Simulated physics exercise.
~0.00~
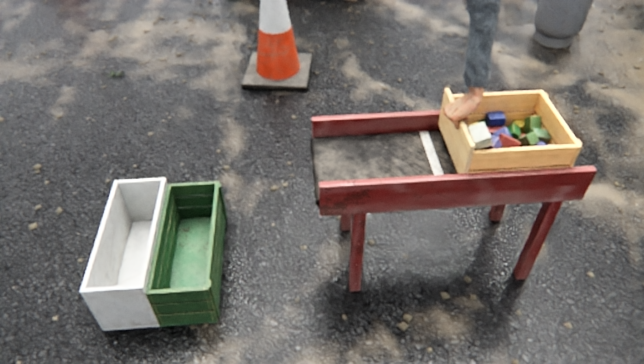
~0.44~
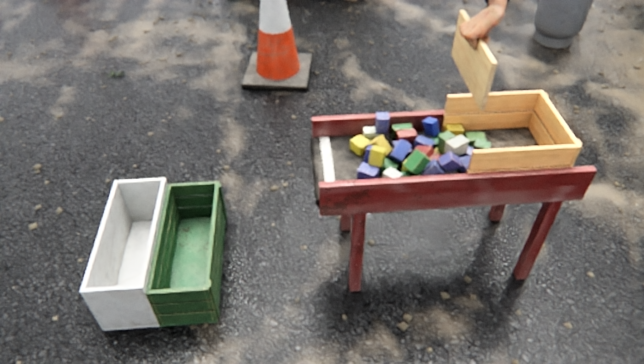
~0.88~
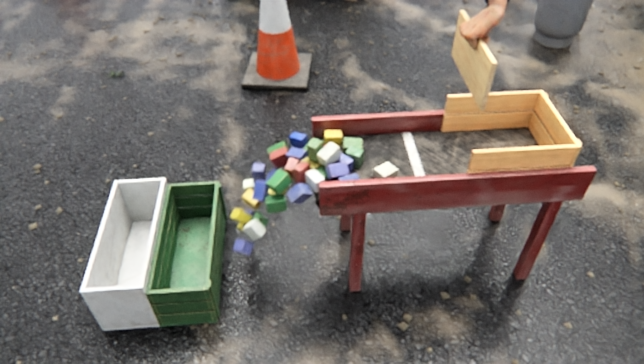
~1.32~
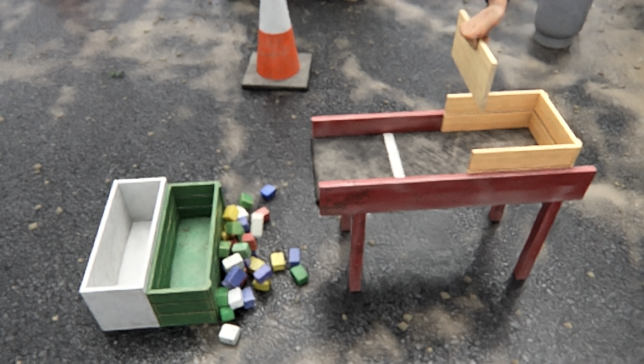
On a patch of asphalt near an orange cone, a hand lifted the gate of a wooden pen on a red-sided belt, and colourful blocks rode left, tumbled off the end and landed scattered on the ground beside the green tub, leaving both tubs empty.
